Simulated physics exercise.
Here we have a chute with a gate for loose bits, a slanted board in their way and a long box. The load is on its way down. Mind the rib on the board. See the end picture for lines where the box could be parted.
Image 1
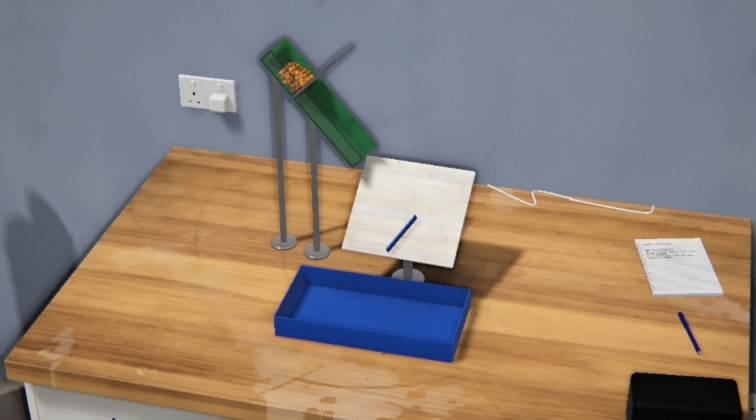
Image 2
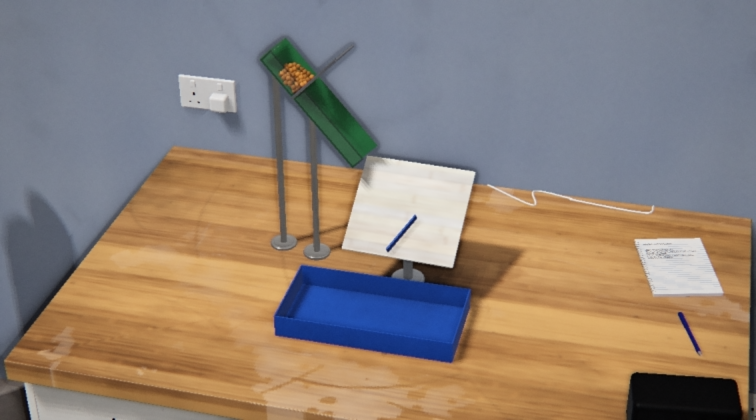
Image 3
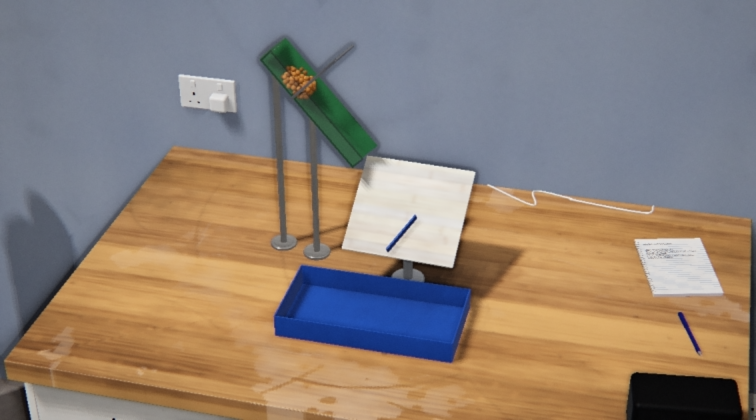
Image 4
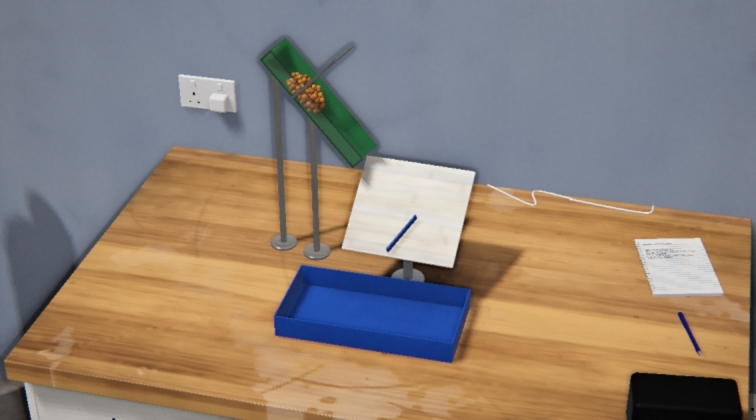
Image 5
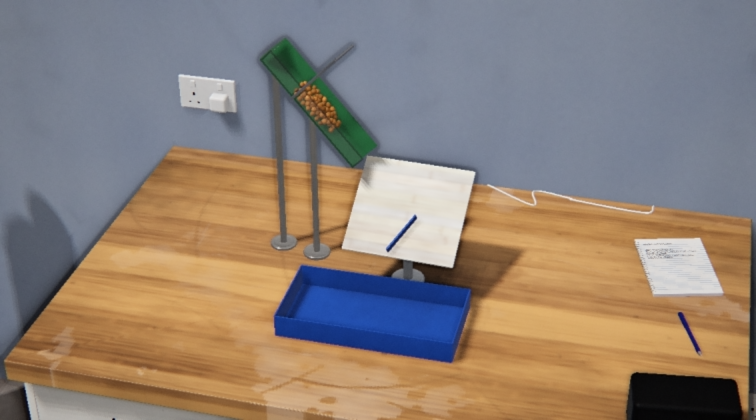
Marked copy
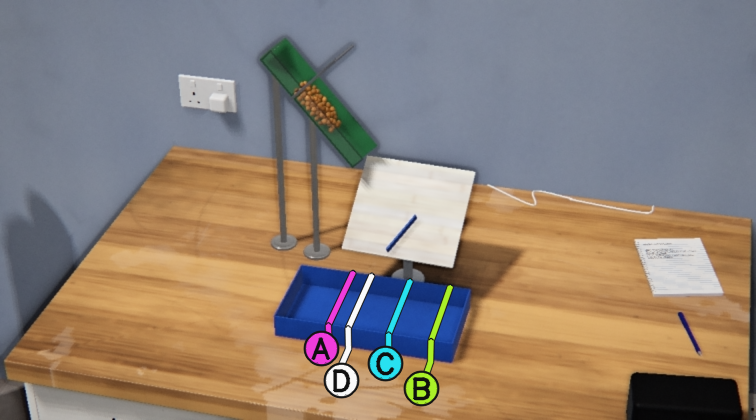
Small orange-brown bits slide partway down a green chute above a tilted white board.
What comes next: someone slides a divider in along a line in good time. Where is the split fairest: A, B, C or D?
It is D.
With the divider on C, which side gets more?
The left side.
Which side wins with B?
The left side.
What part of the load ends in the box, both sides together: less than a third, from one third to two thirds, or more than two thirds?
About that: More than two thirds.
On the marked copy, line A crosses the front rim at (328, 324); line B crosses the front rim at (431, 340); line C crosses the front rim at (388, 333); line D crosses the front rim at (348, 327).
If A is chosen, of what is caught, a small part on the left of the divider, nearly all on the right.
If B is chosen, of what is caught, nearly all on the left of the divider, a small part on the right.
If C is chosen, of what is caught, most on the left of the divider, a small part on the right.
If D is chosen, of what is caught, about half on the left of the divider, about half on the right.
